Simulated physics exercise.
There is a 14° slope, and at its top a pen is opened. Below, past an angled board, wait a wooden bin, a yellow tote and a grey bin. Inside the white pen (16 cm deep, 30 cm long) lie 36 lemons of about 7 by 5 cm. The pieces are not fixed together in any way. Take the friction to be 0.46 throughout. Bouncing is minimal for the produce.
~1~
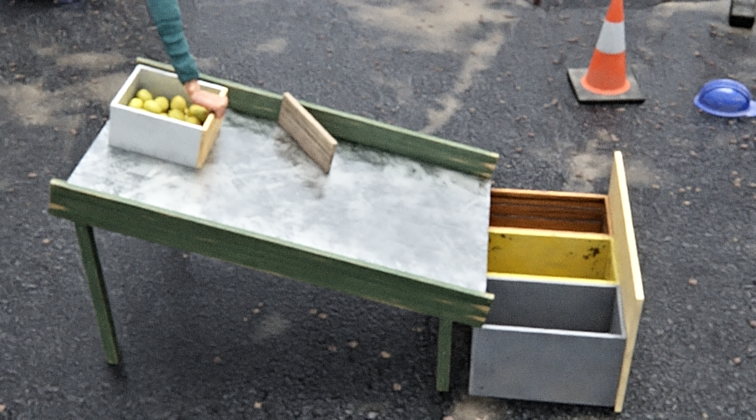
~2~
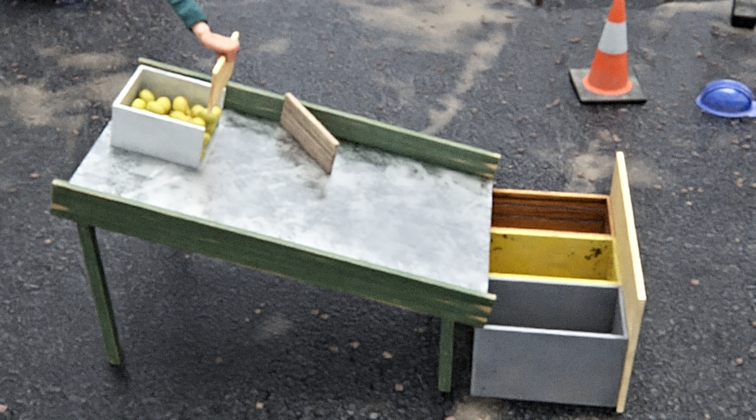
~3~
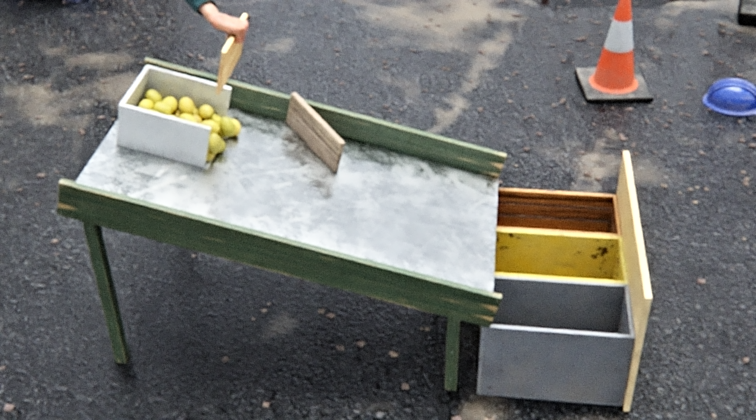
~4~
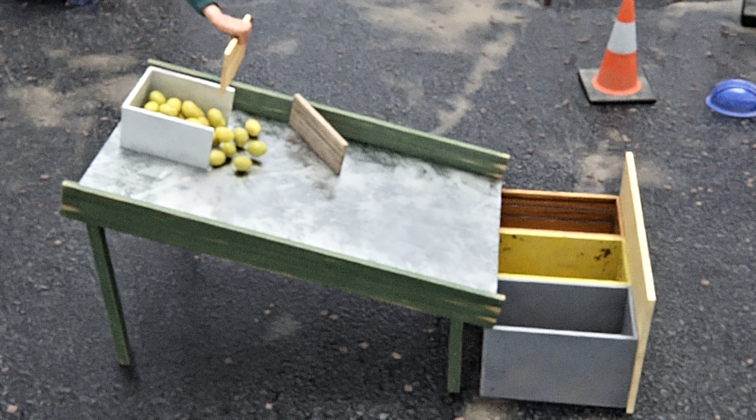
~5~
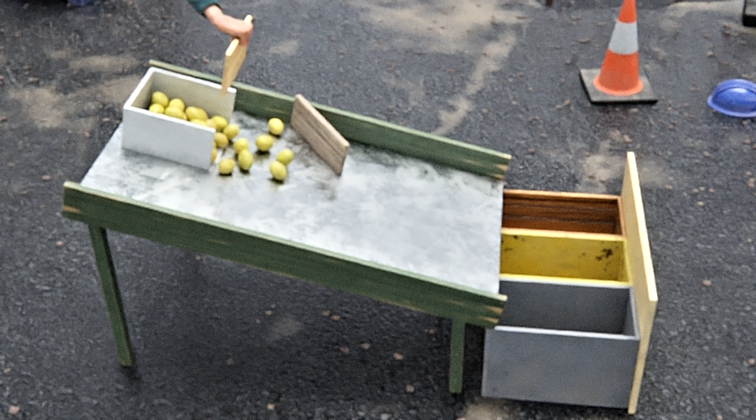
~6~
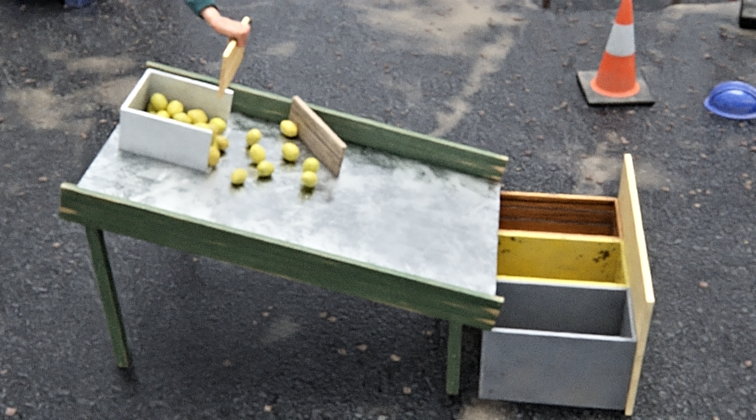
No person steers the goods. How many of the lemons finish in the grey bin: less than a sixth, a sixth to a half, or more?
When it all stops, only a small minority of them rest in the grey bin.
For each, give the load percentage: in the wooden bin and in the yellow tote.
Around 5 per cent and 60 per cent, in that order.
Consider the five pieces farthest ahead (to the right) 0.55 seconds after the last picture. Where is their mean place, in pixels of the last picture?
Mean position approx. (398, 209).
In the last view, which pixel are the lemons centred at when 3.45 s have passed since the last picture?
The middle lies close to (562, 312).
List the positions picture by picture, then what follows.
In the first frame (places track the rim corner closest to us here), white pen (116, 105); grey bin (623, 337); all still inside.
White pen (118, 105), in the second frame.
White pen (124, 105); 3 out, the lowest lemon at (233, 128), in the third frame.
White pen (127, 107); 7 out, the lowest lemon at (242, 164), in the fourth frame.
White pen (128, 108); 8 out, the lowest lemon at (278, 171), in the fifth frame.
White pen (126, 109); grey bin (633, 340); 8 out, the lowest lemon at (309, 179), in the sixth frame.
Then, 0.55 s after the last picture, 16 still in the white pen and 20 on the slope.
Then, 1.24 s after the last picture, 6 still in the white pen, 4 in the yellow tote, 1 in the grey bin and 25 on the slope.
Then, 2.21 s after the last picture, 4 still in the white pen, 17 in the yellow tote, 1 in the grey bin, 13 on the slope and 1 in the air.
Final count (3.45 s after the last picture), 4 still in the white pen, 1 in the wooden bin, 22 in the yellow tote, 3 in the grey bin and 6 on the slope. Asked share, 3 of 36, 8 per cent.
